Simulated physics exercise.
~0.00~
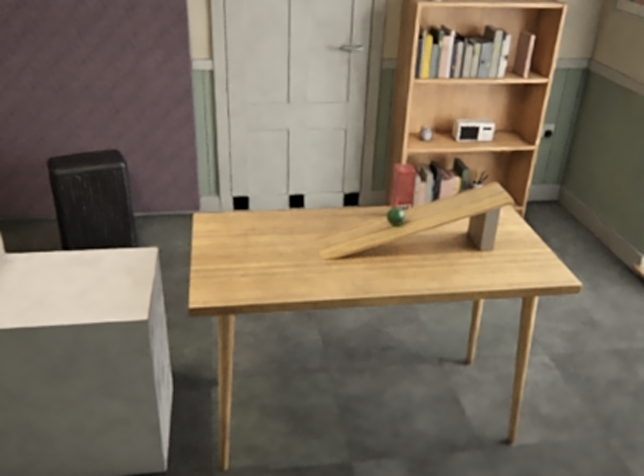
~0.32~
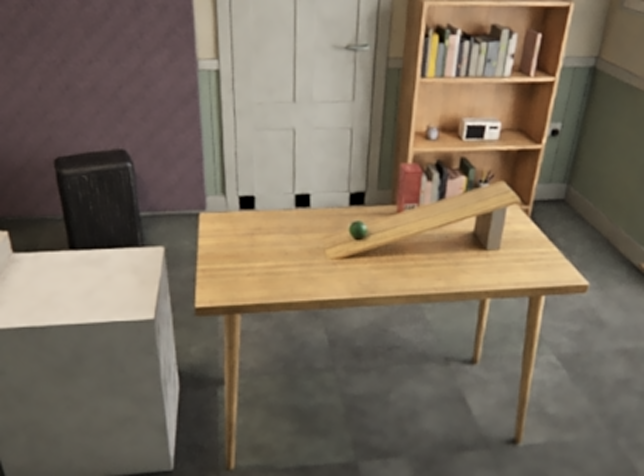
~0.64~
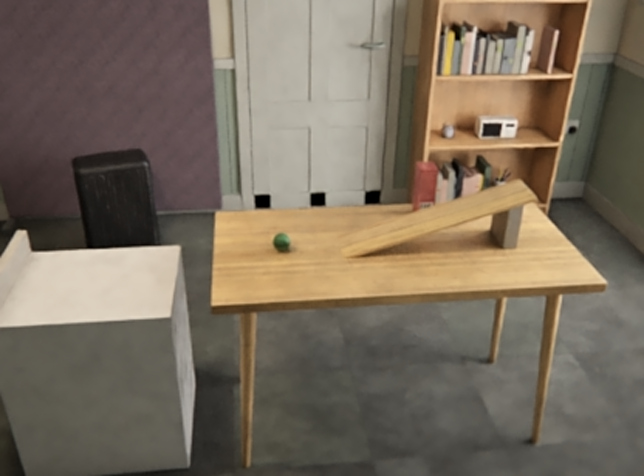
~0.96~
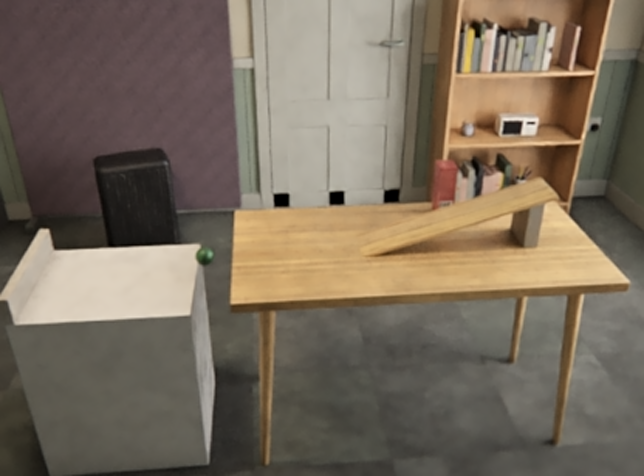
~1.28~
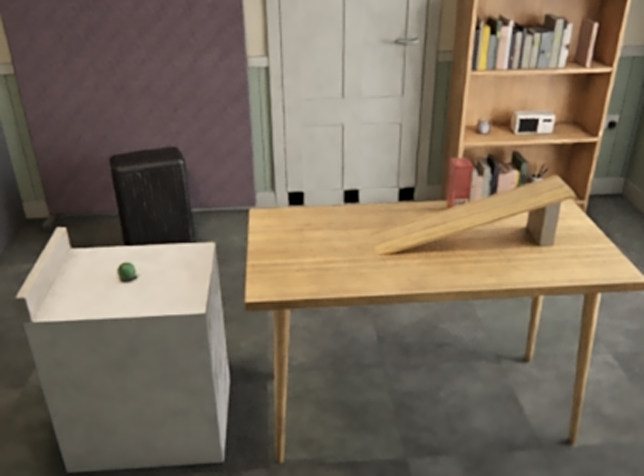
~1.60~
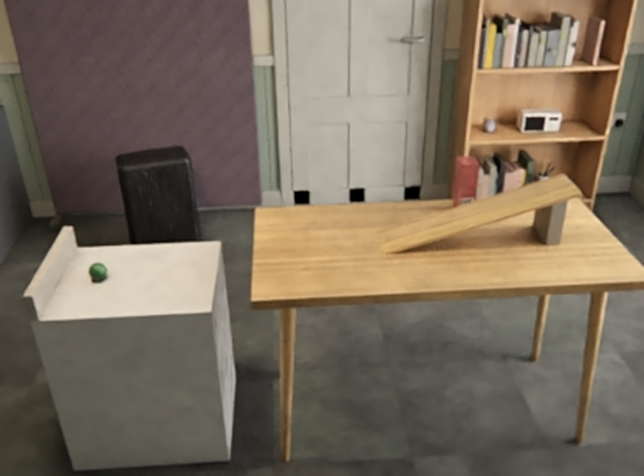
A green ball rolls left down a ramp, crosses the gap and ends on the white cabinet.
